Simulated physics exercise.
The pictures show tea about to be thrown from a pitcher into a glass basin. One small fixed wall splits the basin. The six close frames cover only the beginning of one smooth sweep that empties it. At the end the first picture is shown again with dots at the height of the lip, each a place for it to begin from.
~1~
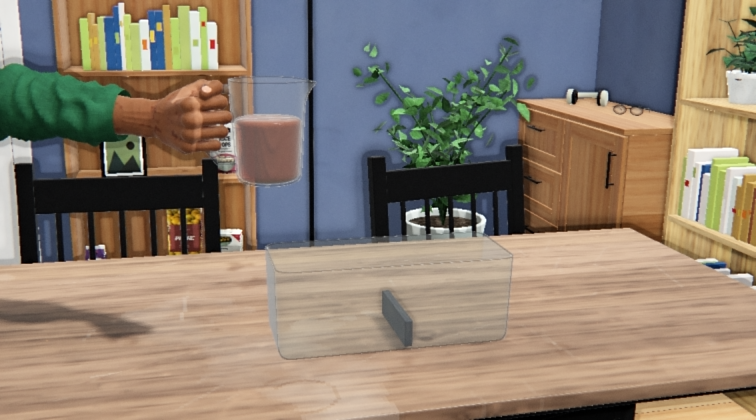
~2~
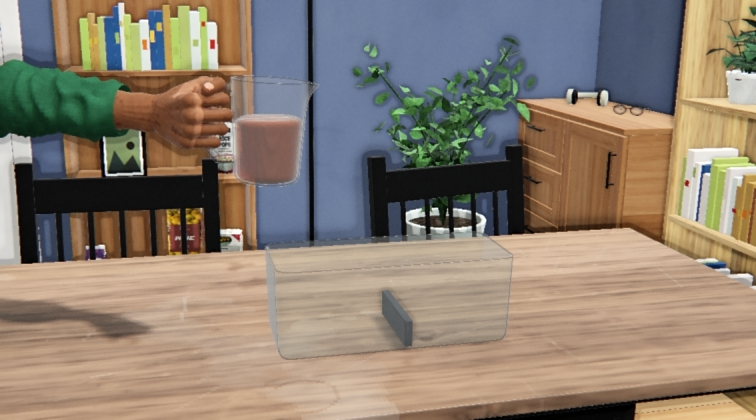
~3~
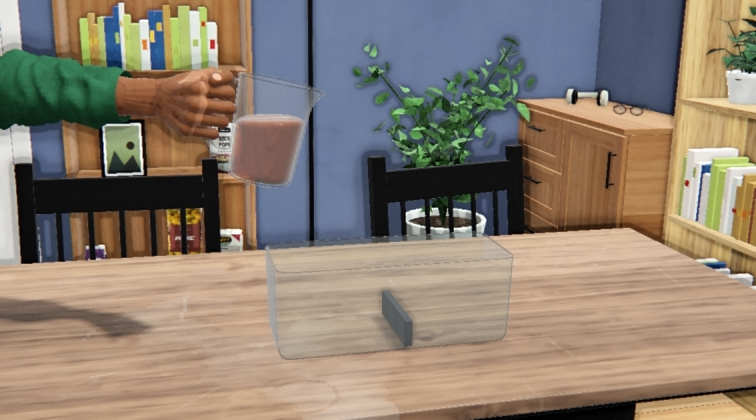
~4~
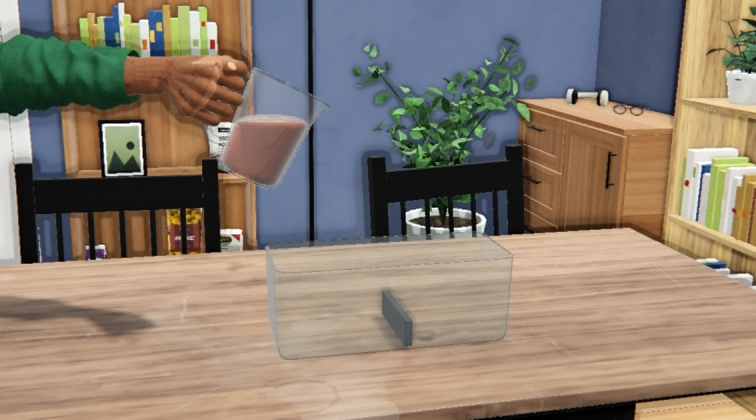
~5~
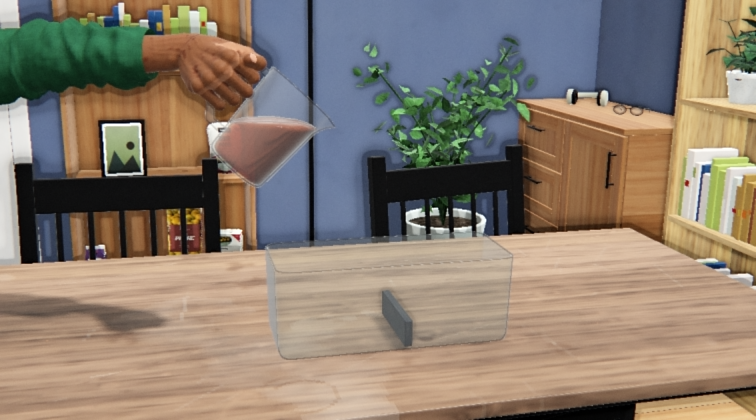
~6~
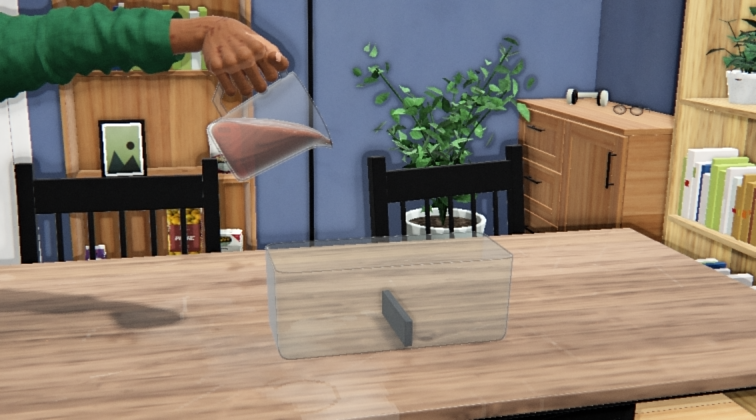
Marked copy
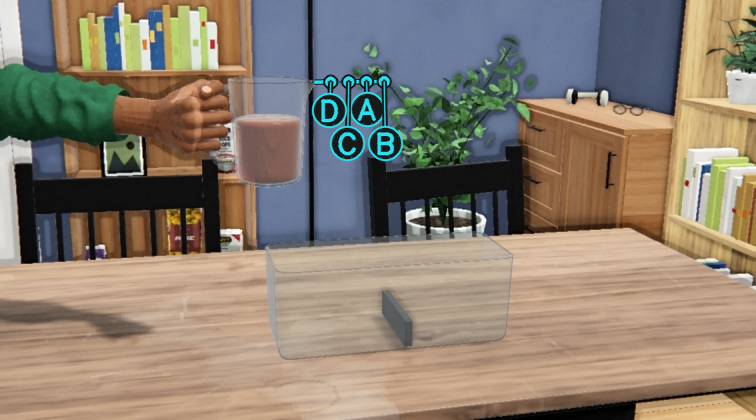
Above a clear basin on a wooden table, a hand steadily tilts a pitcher of tea rightward.
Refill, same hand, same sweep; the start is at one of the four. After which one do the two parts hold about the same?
It is C.
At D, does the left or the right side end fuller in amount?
More ends on the left.
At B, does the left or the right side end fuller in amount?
The right one.
In cyan, A at (366, 81); B at (384, 81); C at (348, 81); D at (330, 82).
With A, about 9 % ends left of the wall and 88 % right of it; 3 % is lost outside.
With B, about 12 % ends left of the wall and 84 % right of it; 3 % is lost outside.
With C, about 55 % ends left of the wall and 43 % right of it.
With D, about 82 % ends left of the wall and 4 % right of it; 14 % is lost outside.
